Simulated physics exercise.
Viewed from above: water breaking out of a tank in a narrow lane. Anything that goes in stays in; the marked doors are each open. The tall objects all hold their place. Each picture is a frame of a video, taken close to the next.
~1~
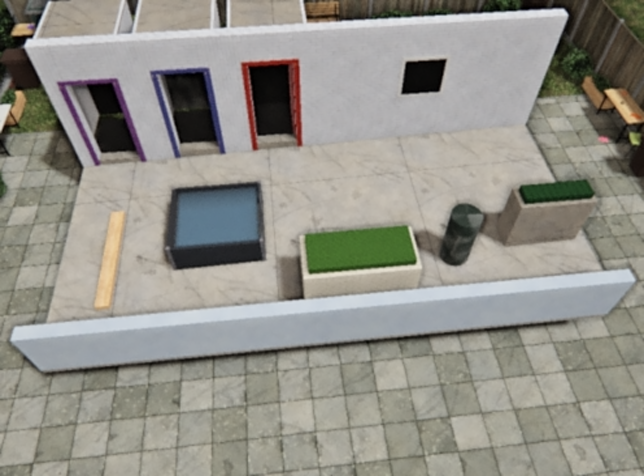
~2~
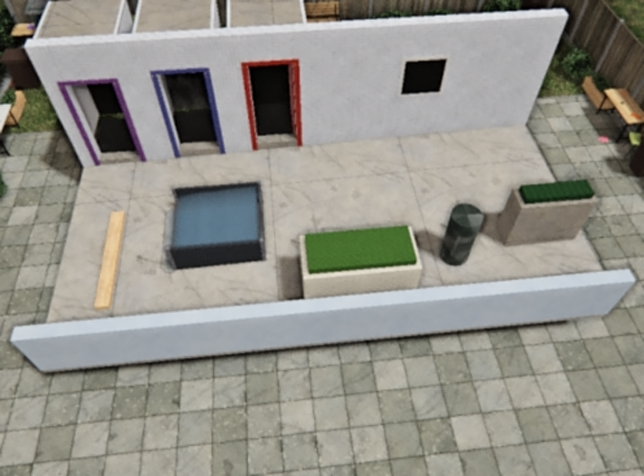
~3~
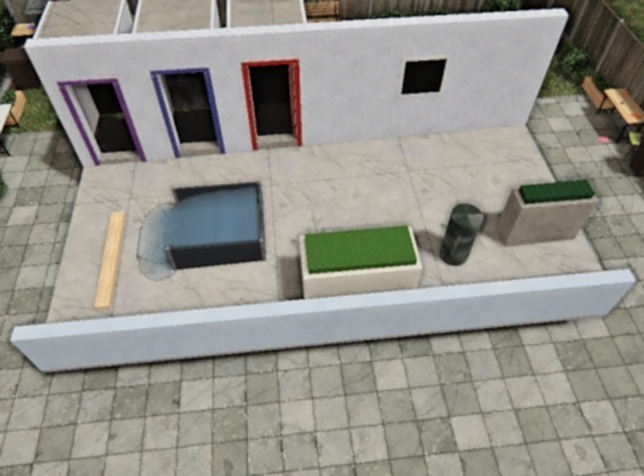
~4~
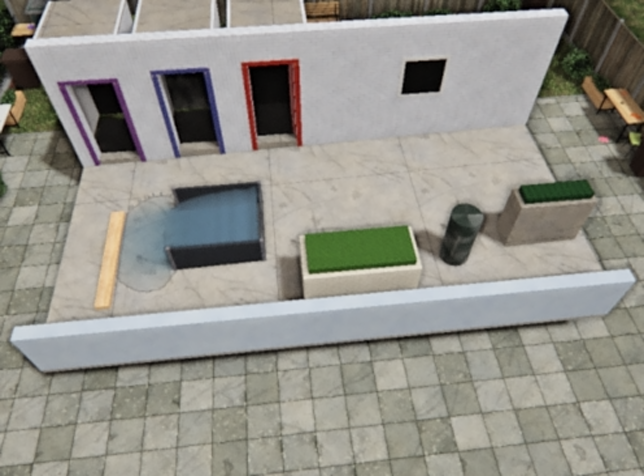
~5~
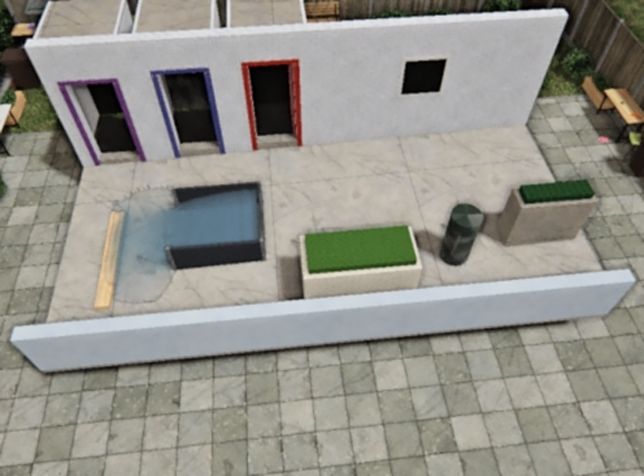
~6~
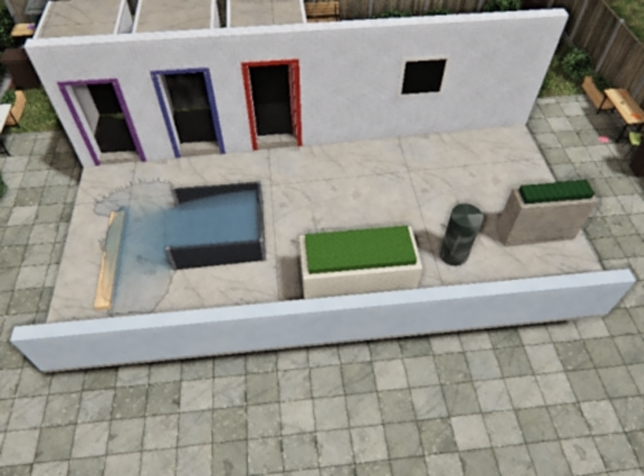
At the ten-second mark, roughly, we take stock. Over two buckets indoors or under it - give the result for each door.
The red door will not top two buckets. The purple door will not top two buckets. The blue door will not top two buckets.
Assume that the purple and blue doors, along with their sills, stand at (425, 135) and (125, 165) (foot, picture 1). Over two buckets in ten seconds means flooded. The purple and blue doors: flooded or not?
The purple one stays within it, the blue one stays within it.
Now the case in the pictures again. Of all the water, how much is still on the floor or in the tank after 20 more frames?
I'd say around 50 per cent.
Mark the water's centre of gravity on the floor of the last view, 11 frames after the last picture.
Point: (157, 244).
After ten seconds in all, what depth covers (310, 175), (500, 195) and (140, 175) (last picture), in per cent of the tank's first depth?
Going place by place: 0 %, 0 % and 4 %.
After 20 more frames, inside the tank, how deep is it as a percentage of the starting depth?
I'd put it close to 10 percent.
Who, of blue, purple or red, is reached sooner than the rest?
I say the door marked purple.
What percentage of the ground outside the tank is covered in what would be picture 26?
About 25 %.
A moment on, water covers 20 % of the floor; the red door not reached, the purple door not reached, the blue door not reached.
Next, water covers 20 % of the floor; the red door not reached, the purple door wet at the sill, nothing in, the blue door not reached.
Then, water covers 25 % of the floor; the red door not reached, the purple door under two buckets in, the blue door not reached.
Later, water covers 25 % of the floor; the red door not reached, the purple door under two buckets in, the blue door wet at the sill, nothing in.
In the end, water covers 20 % of the floor; the red door not reached, the purple door under two buckets in, the blue door wet at the sill, nothing in.
